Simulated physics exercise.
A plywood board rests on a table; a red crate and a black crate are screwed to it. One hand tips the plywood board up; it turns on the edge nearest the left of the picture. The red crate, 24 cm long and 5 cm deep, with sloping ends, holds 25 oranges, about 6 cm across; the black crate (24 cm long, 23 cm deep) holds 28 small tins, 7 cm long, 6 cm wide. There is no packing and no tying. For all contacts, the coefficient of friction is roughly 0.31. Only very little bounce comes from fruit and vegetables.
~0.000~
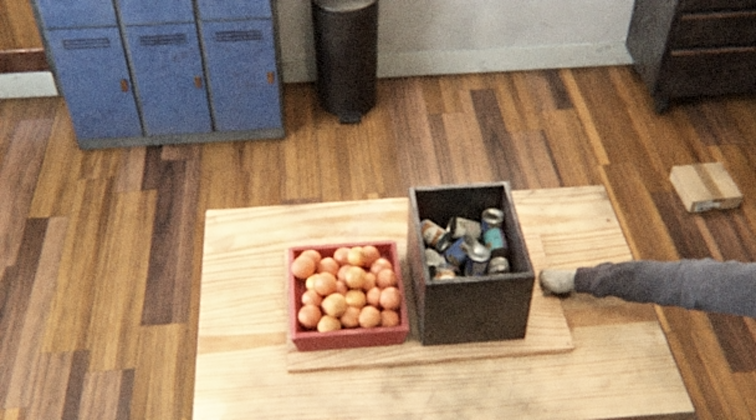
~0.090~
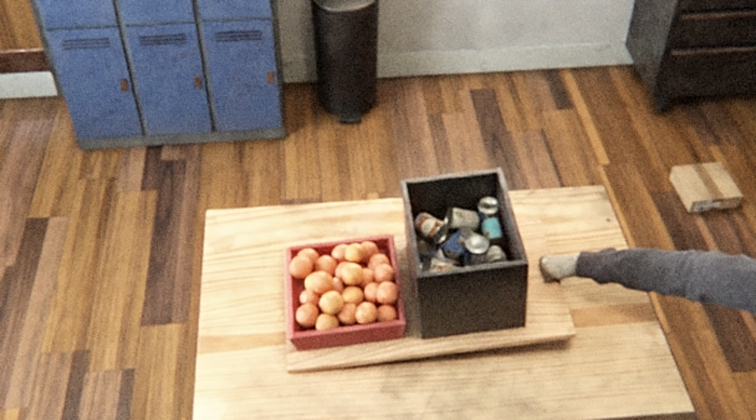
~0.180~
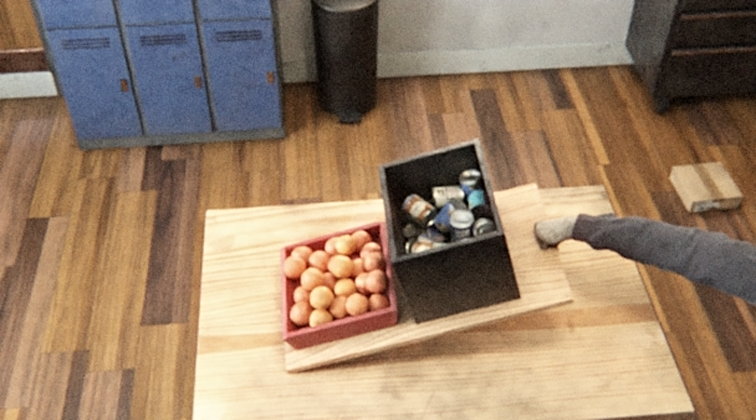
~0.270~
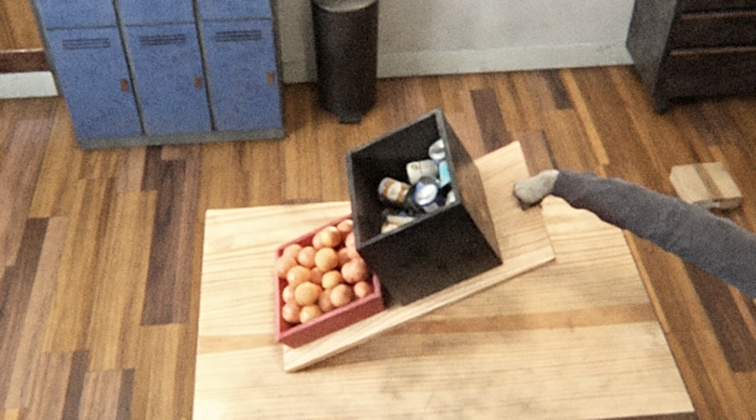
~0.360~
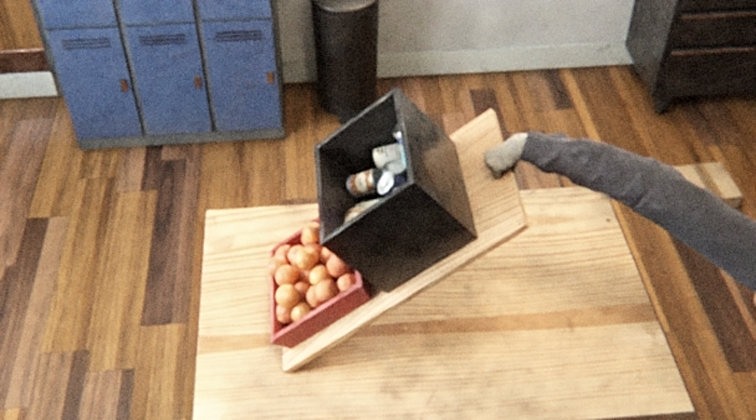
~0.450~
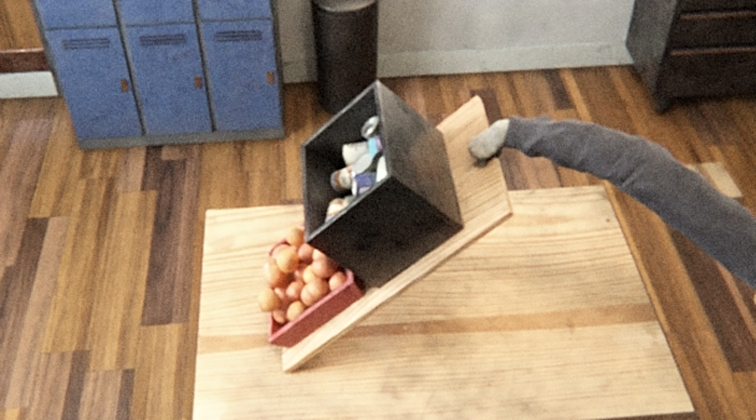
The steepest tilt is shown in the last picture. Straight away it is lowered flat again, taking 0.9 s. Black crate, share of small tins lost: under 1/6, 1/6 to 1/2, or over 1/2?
Under 1/6.
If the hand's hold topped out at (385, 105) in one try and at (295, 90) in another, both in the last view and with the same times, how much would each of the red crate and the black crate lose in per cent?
Red crate: 80 %, then 100 %; black crate: 60 %, then 100 %.
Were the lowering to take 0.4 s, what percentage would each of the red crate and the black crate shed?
Red crate 20, black crate 10 per cent.
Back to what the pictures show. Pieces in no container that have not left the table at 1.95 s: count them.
Count: Around 1.
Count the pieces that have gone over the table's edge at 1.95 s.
I'd put the number around 5.
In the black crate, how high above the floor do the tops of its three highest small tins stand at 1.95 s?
Near 14 centimetres, I'd say.
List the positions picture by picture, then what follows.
In the first picture (places track the rim corner closest to us here), black crate (431, 282); red crate (296, 336); tipped 0°; all still inside.
In the second picture, black crate (422, 275); red crate (293, 336); tipped 5°.
In the third picture, black crate (397, 259); red crate (287, 335); tipped 15°.
In the fourth picture, black crate (360, 246); red crate (279, 336); tipped 29°.
In the fifth picture, black crate (324, 239); red crate (273, 338); tipped 39°.
In the sixth picture, black crate (309, 238); red crate (271, 339); tipped 44°; all still inside.
After 0.69 s, tilt 36°; the red crate is down by 3 of 25 and the black crate has all 28.
After 0.99 s, tilt 15°; the red crate is down by 6 of 25 and the black crate is down by 1 of 28.
After 1.41 s, tilt 0°; the red crate is down by 6 of 25 and the black crate is down by 1 of 28.
When it is over (at 1.95 s), the red crate is down by 6 of 25 and the black crate is down by 1 of 28. Asked share, 1 of 28, 4 per cent.
